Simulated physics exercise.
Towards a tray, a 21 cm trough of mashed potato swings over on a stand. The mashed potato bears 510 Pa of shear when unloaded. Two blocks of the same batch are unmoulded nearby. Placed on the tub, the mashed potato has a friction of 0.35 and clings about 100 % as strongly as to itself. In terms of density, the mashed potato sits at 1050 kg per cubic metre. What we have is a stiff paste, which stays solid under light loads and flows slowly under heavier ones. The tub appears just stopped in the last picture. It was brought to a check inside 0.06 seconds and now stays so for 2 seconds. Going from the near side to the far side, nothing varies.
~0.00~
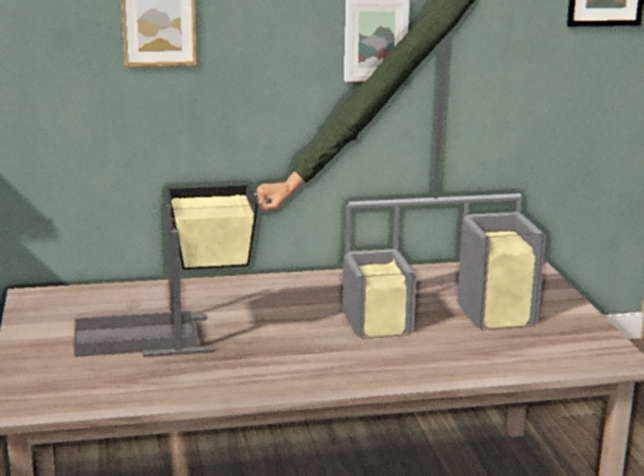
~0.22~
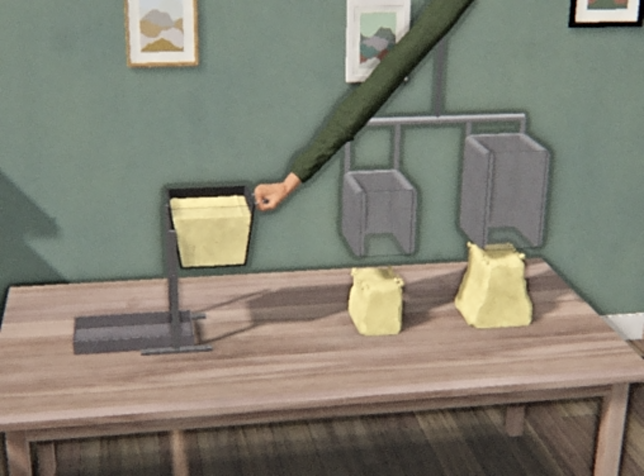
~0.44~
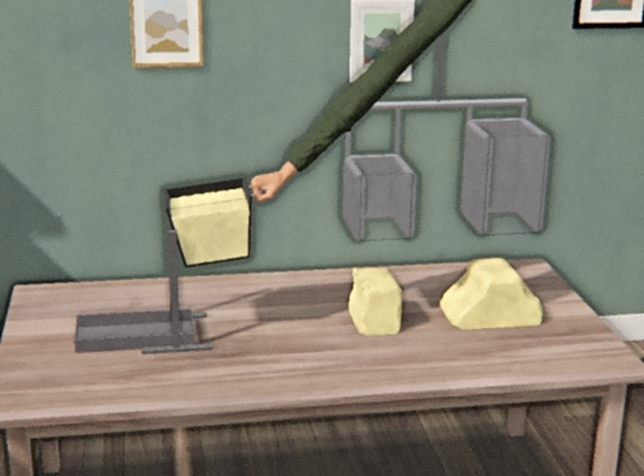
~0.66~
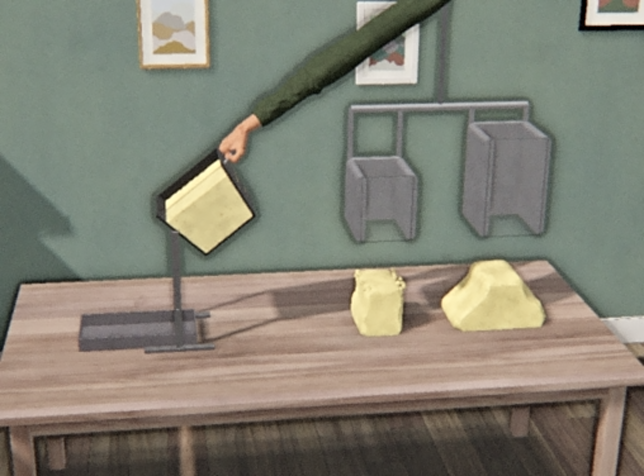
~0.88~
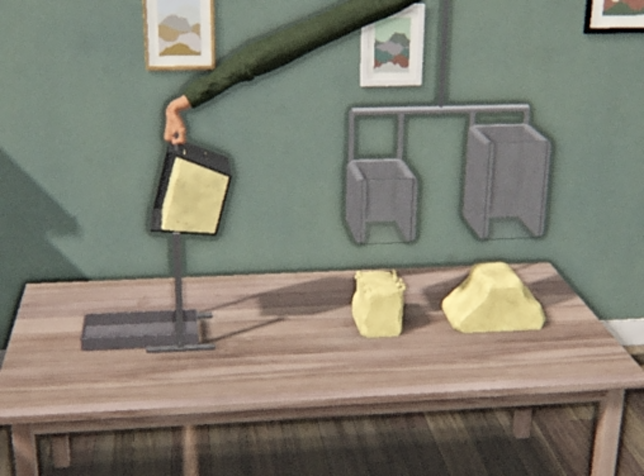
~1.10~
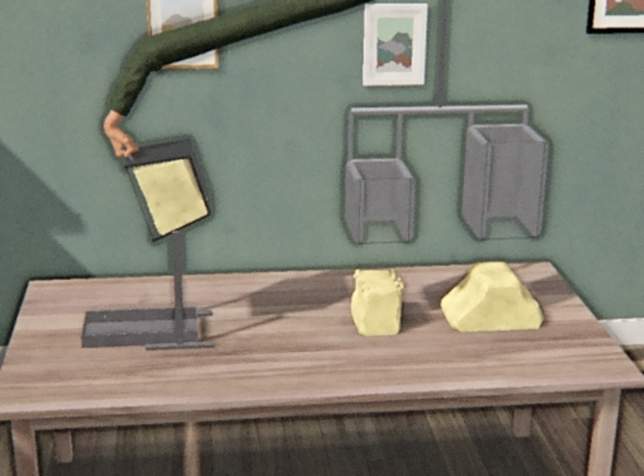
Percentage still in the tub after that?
Some 0 %.
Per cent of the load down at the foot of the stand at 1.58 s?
Near 70 per cent has got down by that time.
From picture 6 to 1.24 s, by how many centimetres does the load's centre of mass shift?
Around 7 cm.
After 1.24 s, the tub is at 106 degrees and holds 78 %.
After 1.41 s, the tub is at 106 degrees and holds 27 %.
After 1.58 s, the tub is at 106 degrees and holds 0 %.
After 1.75 s, the tub is at 106 degrees and holds 0 %.
After 3.10 s, at the end, the tub is at 106 degrees and holds 0 %.
